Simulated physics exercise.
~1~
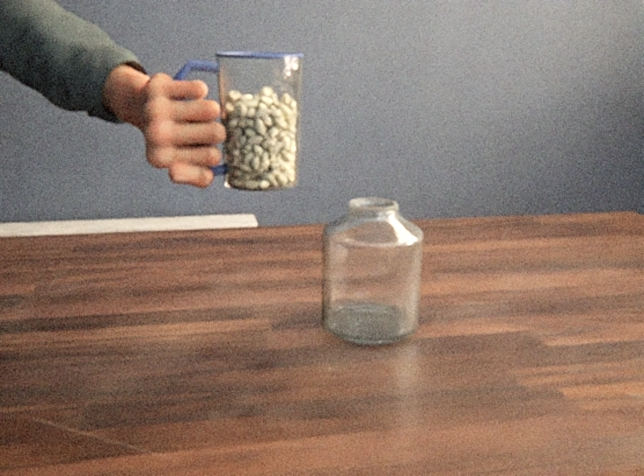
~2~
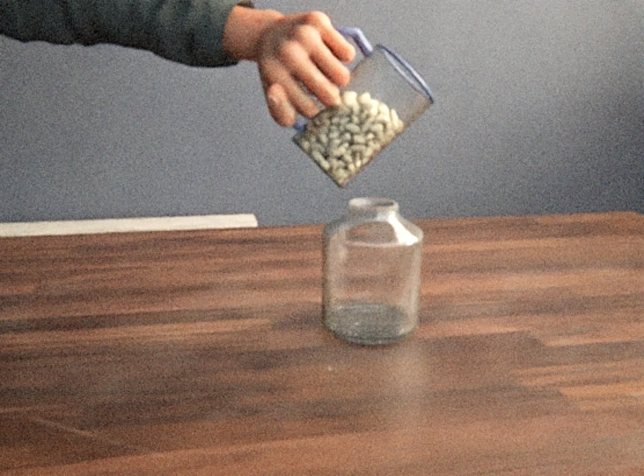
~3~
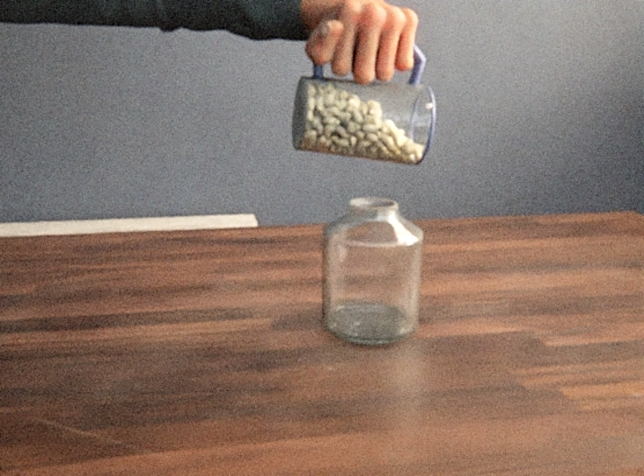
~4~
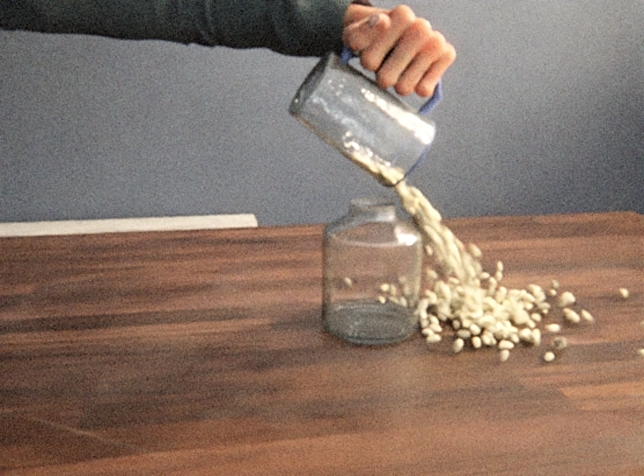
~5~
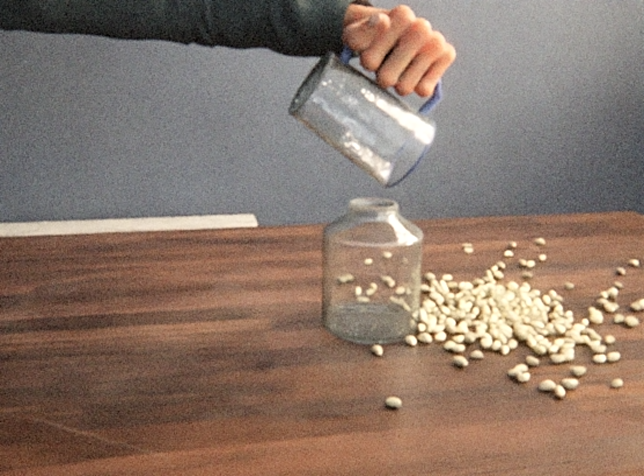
On a wooden table, a hand moved a clear cup of white beans over an open glass jar and tipped it steadily, but the beans poured past the jar's right side and scattered across the tabletop, leaving the cup and jar empty.
